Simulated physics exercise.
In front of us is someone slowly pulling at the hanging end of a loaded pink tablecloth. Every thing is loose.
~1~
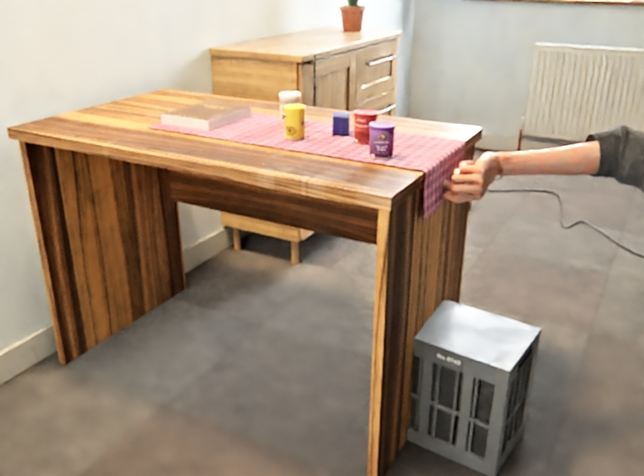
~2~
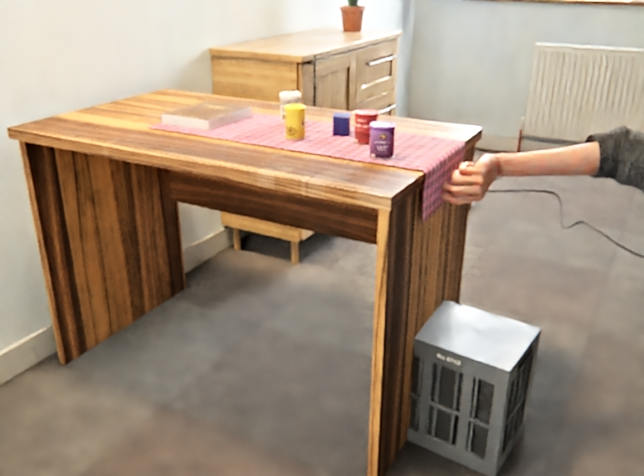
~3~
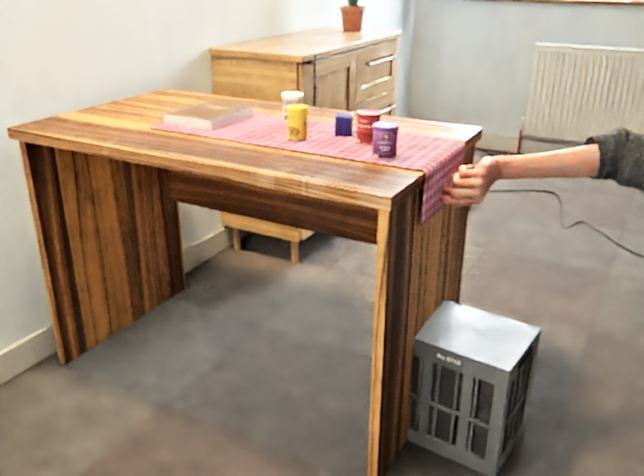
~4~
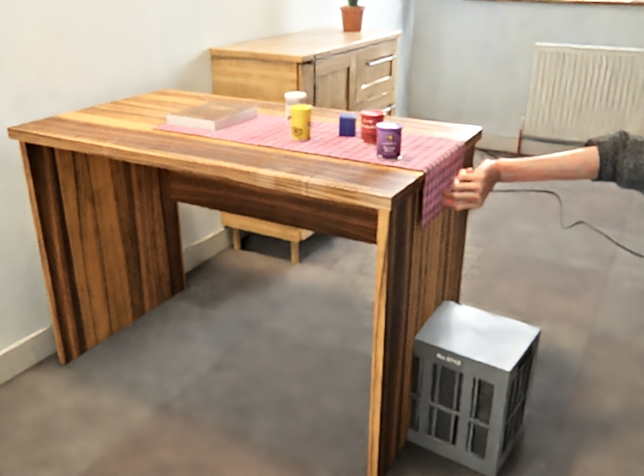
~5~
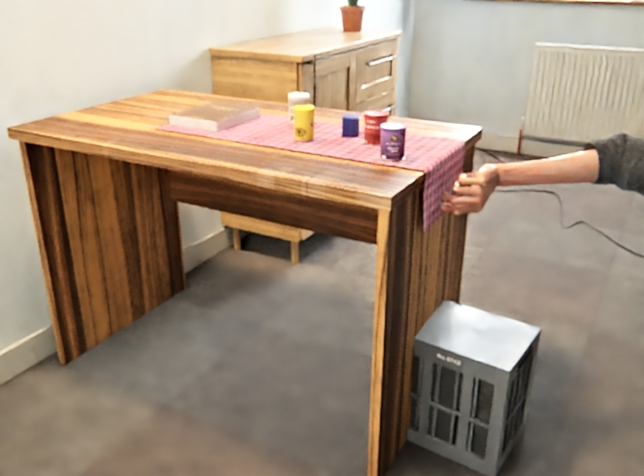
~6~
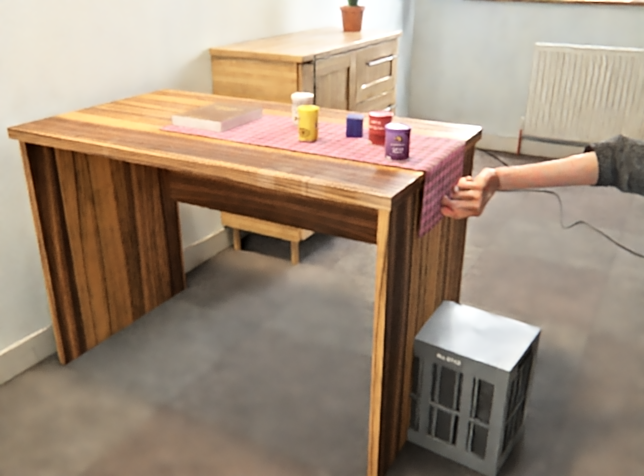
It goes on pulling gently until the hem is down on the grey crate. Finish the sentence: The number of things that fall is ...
The number of things that fall is three.
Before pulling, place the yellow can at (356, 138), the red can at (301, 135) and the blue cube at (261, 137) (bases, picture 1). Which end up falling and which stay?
The yellow can will end up off, the red can will stay where it is, the blue cube will stay where it is.
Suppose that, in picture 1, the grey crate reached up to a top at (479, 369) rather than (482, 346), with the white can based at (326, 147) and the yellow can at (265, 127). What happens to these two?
Final state: The white can is no longer up, the yellow can is still in place.
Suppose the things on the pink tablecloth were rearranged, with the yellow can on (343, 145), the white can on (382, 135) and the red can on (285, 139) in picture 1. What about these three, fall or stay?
Outcome: Yellow can falls away, white can falls away, red can stays aboard.
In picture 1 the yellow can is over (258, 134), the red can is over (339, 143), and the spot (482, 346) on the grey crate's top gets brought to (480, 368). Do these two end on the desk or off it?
The yellow can stays put; the red can is lost.
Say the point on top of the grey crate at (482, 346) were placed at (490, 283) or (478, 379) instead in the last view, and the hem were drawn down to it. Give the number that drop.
The count comes out 1 and 4.
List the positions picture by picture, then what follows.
In the first frame, hem (422, 223); purple can (382, 124); red can (366, 112); blue cube (341, 115); yellow can (295, 106); white can (290, 94); top of the crate (482, 346).
In the second frame, hem (422, 223); purple can (383, 124).
In the third frame, hem (420, 226); red can (369, 112).
In the fourth frame, hem (421, 230); blue cube (348, 115); top of the crate (482, 346).
In the fifth frame, hem (423, 234); yellow can (304, 107).
In the sixth frame, hem (418, 238); purple can (398, 126); red can (380, 114); blue cube (355, 116); yellow can (308, 108); white can (303, 95).
Soon after, hem near (439, 282); purple can gone.
After that, hem on the crate; purple can and red can gone.
In the end, hem on the crate; purple can, red can and blue cube gone. The answer is three.
